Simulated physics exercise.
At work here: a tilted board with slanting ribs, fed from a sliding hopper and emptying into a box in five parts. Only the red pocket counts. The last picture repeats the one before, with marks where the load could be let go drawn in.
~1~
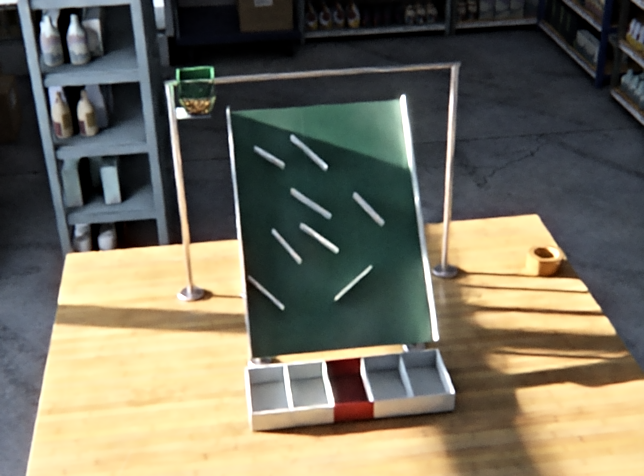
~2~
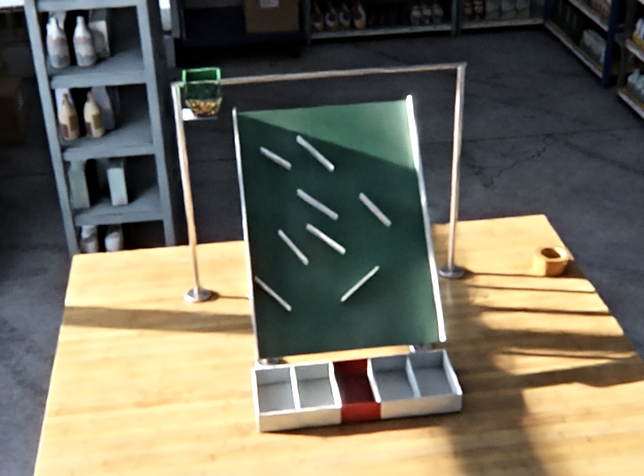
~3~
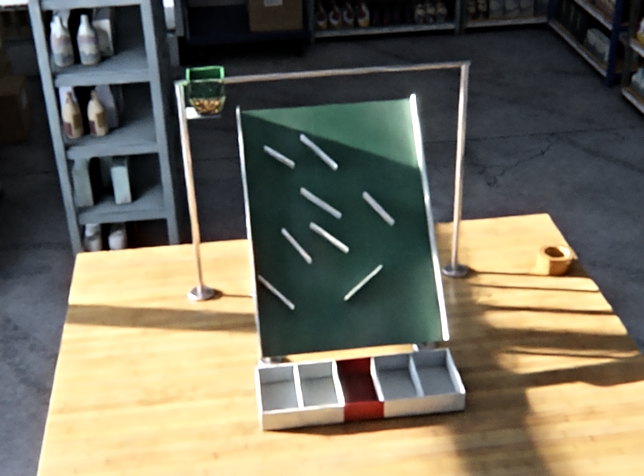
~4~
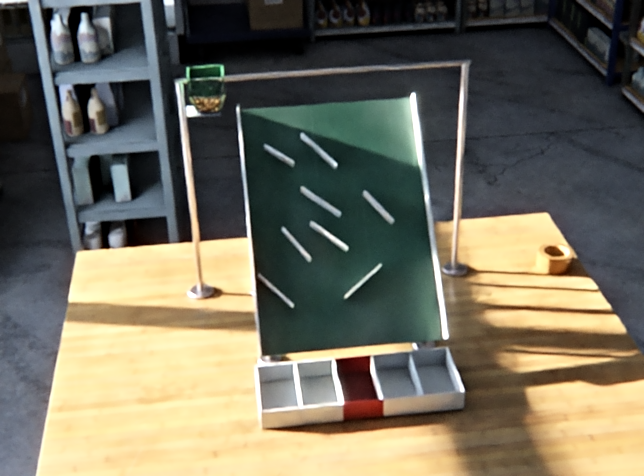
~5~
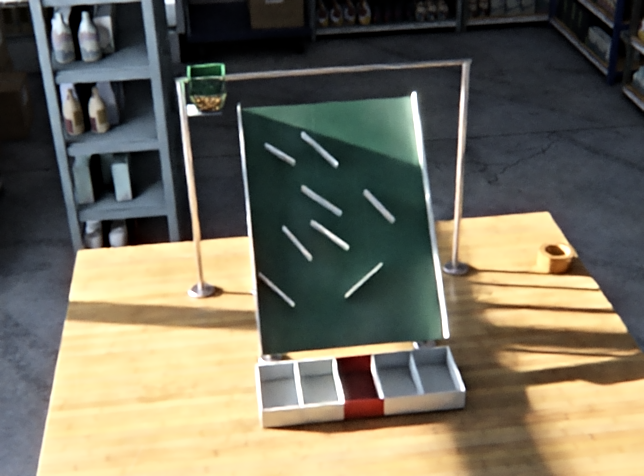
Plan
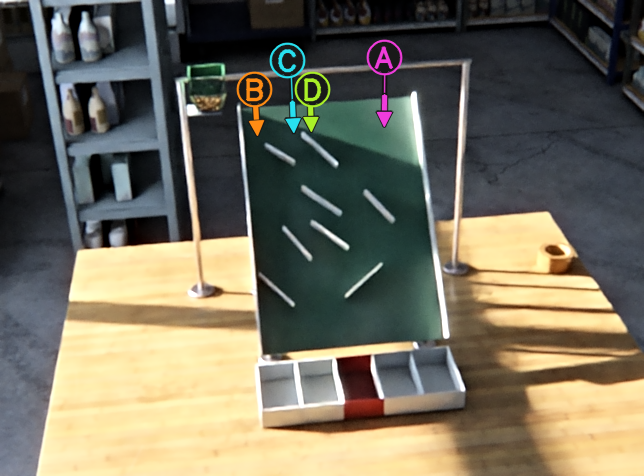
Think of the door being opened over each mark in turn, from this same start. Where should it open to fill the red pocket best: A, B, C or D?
Mark B.
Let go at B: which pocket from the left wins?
The third from the left.
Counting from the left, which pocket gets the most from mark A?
It is the fifth one.
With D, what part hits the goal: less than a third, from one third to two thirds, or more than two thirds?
Mark D gives less than a third.
On the marked copy, mark A meets the board at (384, 121); mark B meets the board at (257, 130); mark C meets the board at (293, 127); mark D meets the board at (311, 126).
Choosing A, none in the red pocket, most in other pockets, a small part outside the box.
Choosing B, about half in the red pocket, about a third in other pockets, a small part held on the board, a small part outside the box.
Choosing C, a stray few in the red pocket, most in other pockets, a small part outside the box.
Choosing D, none in the red pocket, nearly all in other pockets, a small part outside the box.
